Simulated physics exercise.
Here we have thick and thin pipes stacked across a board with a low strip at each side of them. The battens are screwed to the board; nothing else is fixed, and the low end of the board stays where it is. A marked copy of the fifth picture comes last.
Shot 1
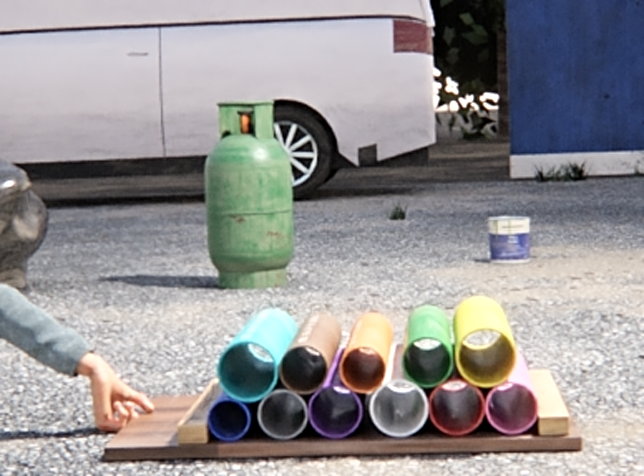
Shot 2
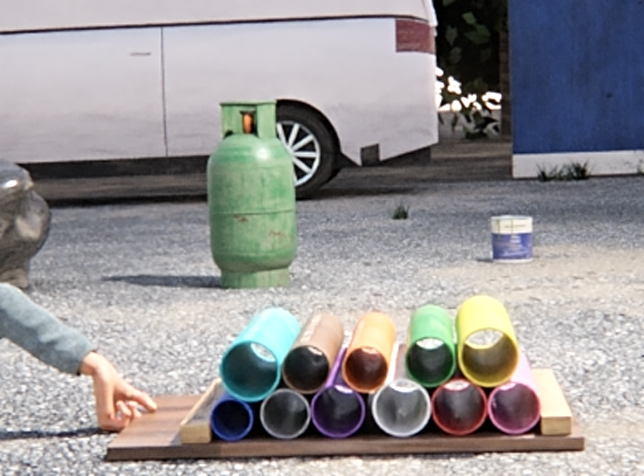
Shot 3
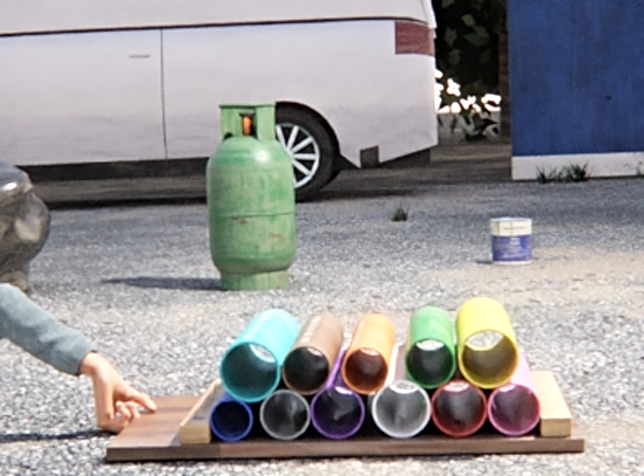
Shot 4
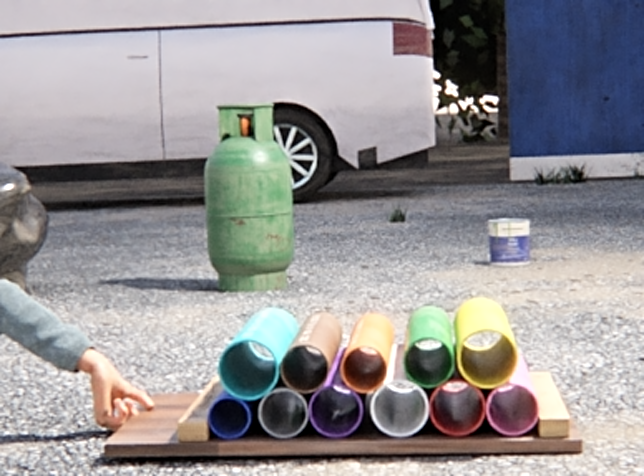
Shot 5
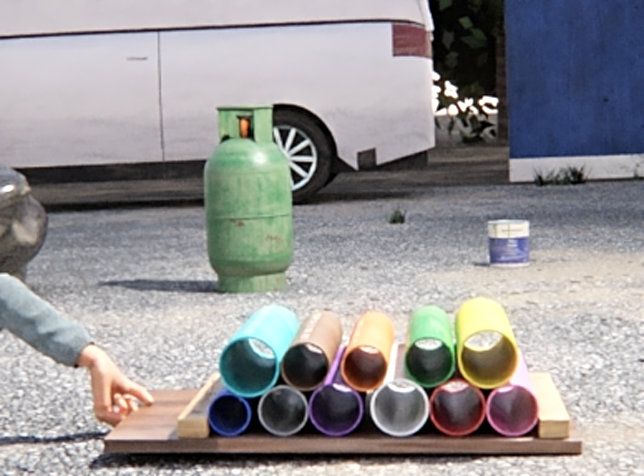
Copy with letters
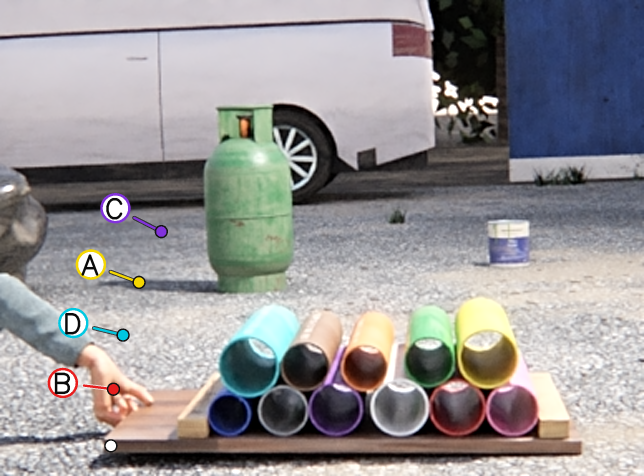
On a gravel lot, a hand rests at the board's left end beside stacked colourful pipes.
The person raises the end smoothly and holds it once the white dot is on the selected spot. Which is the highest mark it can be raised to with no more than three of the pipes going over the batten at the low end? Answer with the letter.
Stop at C.
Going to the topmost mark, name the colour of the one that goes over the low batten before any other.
First is the yellow one.
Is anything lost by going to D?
At D: No.
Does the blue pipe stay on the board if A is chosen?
The blue pipe: Yes.
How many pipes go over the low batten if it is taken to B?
At B the number is none.
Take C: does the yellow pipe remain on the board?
No, with C.
On the marked copy, A at (139, 282); B at (114, 389); C at (162, 232); D at (123, 335); the white dot at (111, 446).
Taking C. A third of the way, board at 17°.
Two thirds of the way, board at 29°.
When it is over, board at 29°, one over the low batten (yellow).
As for the rest, A none over the low batten; B none over the low batten; D none over the low batten.
